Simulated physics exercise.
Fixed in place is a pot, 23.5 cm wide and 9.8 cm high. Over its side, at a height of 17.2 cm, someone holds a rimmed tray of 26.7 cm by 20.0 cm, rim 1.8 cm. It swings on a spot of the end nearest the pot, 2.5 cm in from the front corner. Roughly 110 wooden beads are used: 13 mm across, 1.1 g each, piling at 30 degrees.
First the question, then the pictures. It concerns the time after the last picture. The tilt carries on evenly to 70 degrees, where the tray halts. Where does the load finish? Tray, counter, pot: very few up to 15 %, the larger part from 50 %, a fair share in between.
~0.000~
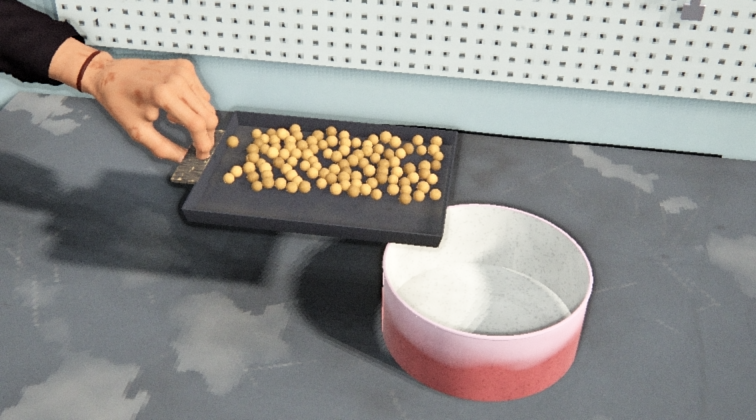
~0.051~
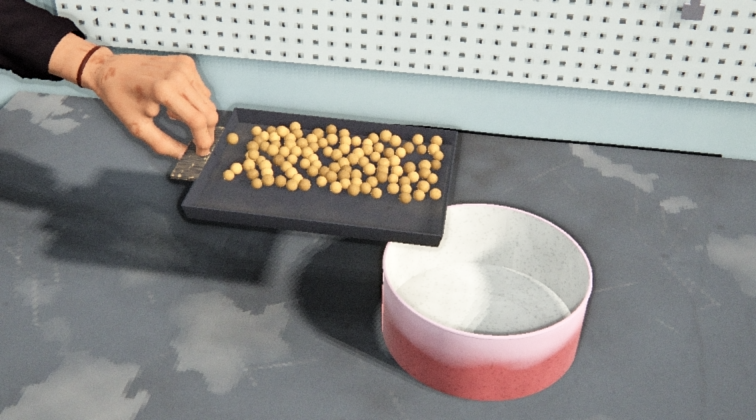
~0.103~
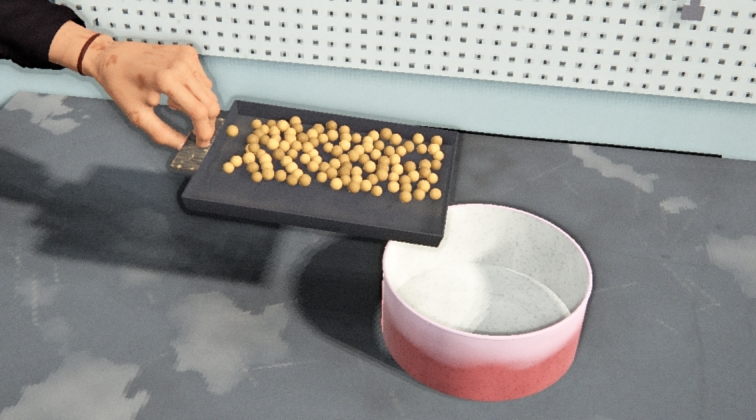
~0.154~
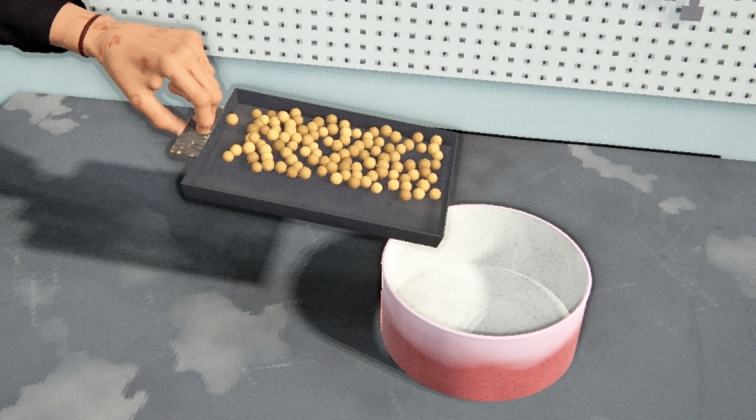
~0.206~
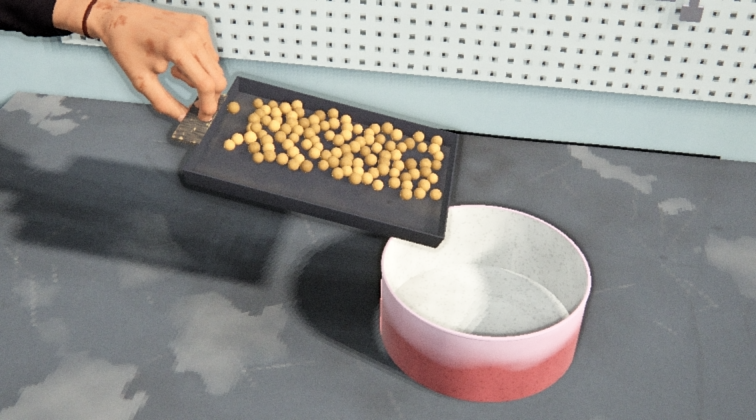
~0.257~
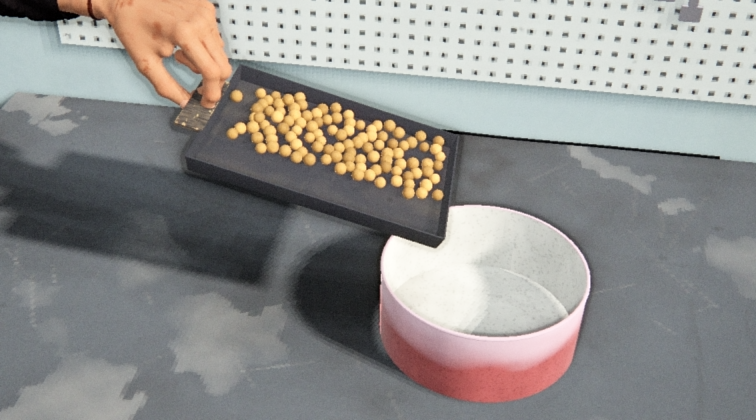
Tray the larger part; counter very few; pot very few.
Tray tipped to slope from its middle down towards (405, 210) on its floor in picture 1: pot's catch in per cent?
Roughly 20 percent of them.
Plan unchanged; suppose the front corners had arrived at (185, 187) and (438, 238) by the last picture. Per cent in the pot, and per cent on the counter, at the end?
In the pot: 5 per cent; on the counter: 5 per cent.
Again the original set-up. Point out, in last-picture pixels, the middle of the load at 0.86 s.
Roughly pixel (433, 152).
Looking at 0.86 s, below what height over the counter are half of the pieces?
The halfway line is at about 20 cm.
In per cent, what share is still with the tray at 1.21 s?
About 95% of the load.
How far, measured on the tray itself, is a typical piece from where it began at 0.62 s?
By then it sits near 7 cm from where it began.
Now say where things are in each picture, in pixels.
The first picture shows tray tilt 0 degrees, front corners at (187, 207) and (439, 233); middle of the pieces at (336, 157); pot at (487, 265).
The second picture shows tray tilt 1 degrees, front corners at (187, 203) and (439, 233); middle of the pieces at (336, 155).
The third picture shows tray tilt 3 degrees, front corners at (187, 195) and (439, 233), lowest corner right back; middle of the pieces at (337, 151).
The fourth picture shows tray tilt 7 degrees, front corners at (187, 182) and (440, 234), lowest corner right back; middle of the pieces at (337, 146).
The fifth picture shows tray tilt 11 degrees, front corners at (188, 168) and (440, 235), lowest corner right back; middle of the pieces at (338, 140).
The sixth picture shows tray tilt 15 degrees, front corners at (191, 155) and (441, 235), lowest corner right back; middle of the pieces at (341, 135); pot at (485, 266). Its pace works out near 75 degrees a second.
After 0.62 s, tilt 42 degrees; the tray holds 100 %, the pot 0 %.
After 0.86 s, tilt 59 degrees; the tray holds 100 %, the pot 0 %.
After 1.21 s, tilt 70 degrees; the tray holds 95 %, the pot 5 %.
In the end, at 1.8 s, tray 95 %, counter 0 %, pot 5 %.
